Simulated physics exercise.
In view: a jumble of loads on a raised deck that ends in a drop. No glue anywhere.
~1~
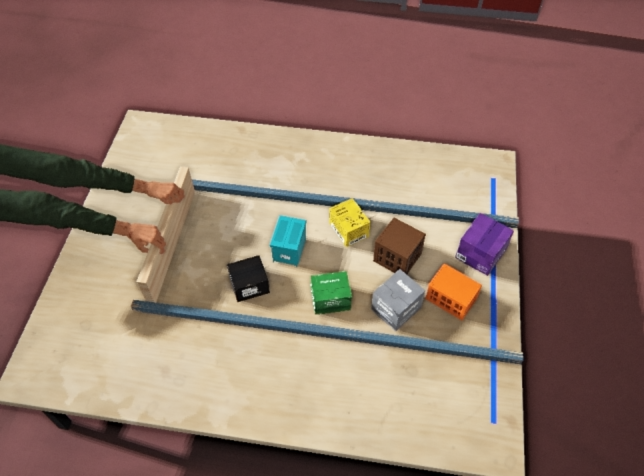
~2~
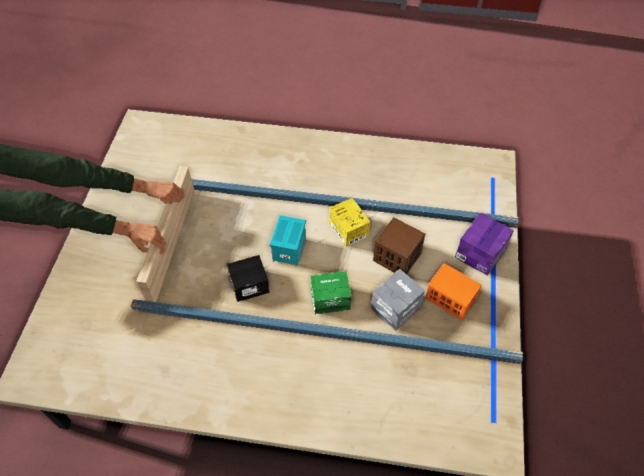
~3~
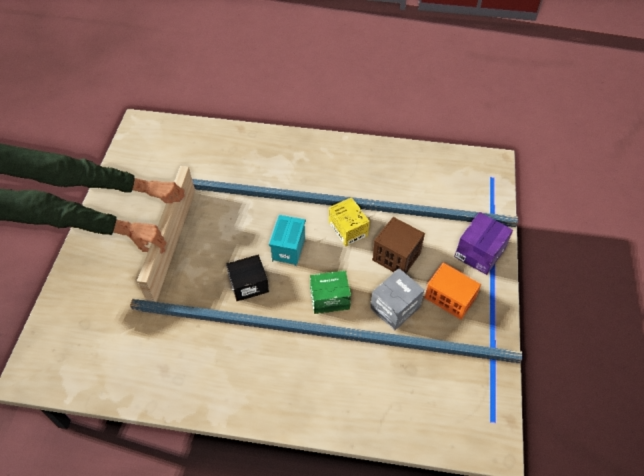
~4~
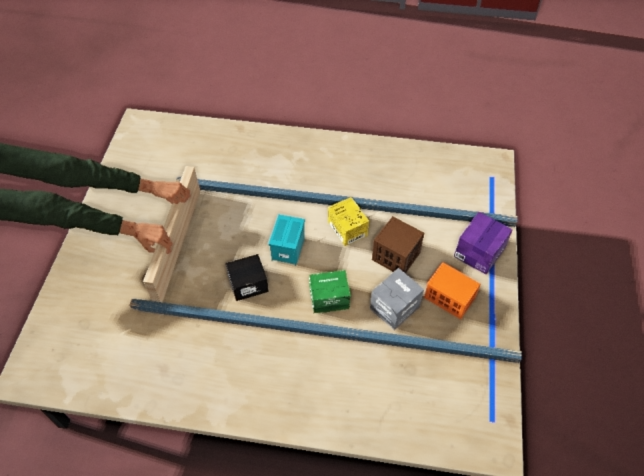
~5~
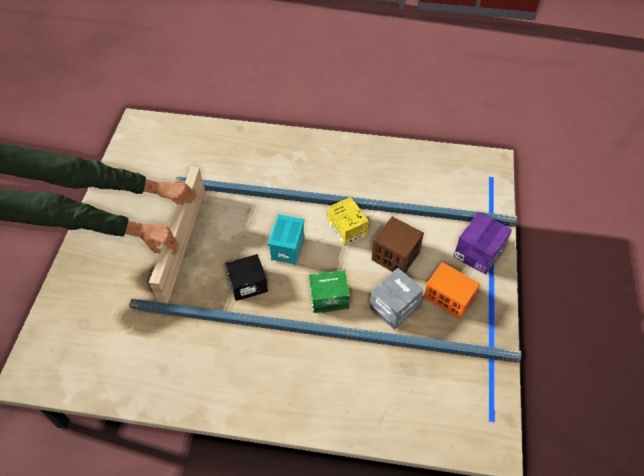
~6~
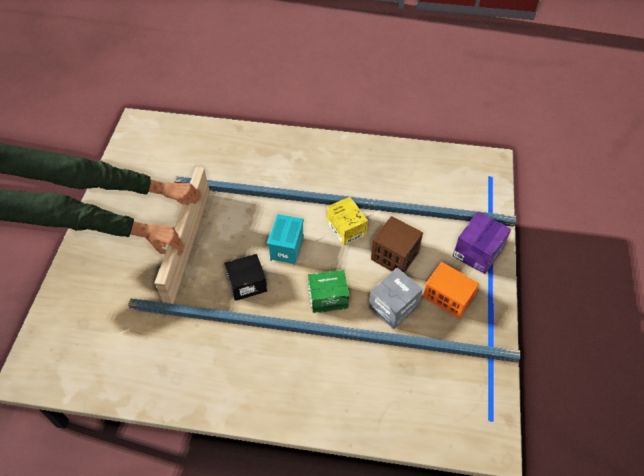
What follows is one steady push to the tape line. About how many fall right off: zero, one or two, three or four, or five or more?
As it turns out, the number that fall off is five or more.
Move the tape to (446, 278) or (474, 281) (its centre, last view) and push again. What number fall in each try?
Try by try, 3 and 5.
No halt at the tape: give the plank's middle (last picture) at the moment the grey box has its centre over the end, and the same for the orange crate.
At (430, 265) for the grey box; at (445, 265) for the orange crate.
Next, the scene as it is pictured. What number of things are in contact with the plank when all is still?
It touches 3.
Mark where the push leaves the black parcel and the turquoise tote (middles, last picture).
The black parcel stops around (511, 319); the turquoise tote around (508, 267).
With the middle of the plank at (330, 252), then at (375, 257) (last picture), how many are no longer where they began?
By then 5, and 7.
A little later, none off yet; purple box at rest near (481, 243); orange crate at rest near (451, 290); grey box at rest near (395, 299).
Next, none off yet; purple box moving near (485, 243); orange crate shifted a little near (468, 287); grey box shifted well along near (474, 321).
When it is over, the number that fall off is five or more; down, green box, brown crate, grey box, orange crate and purple box.
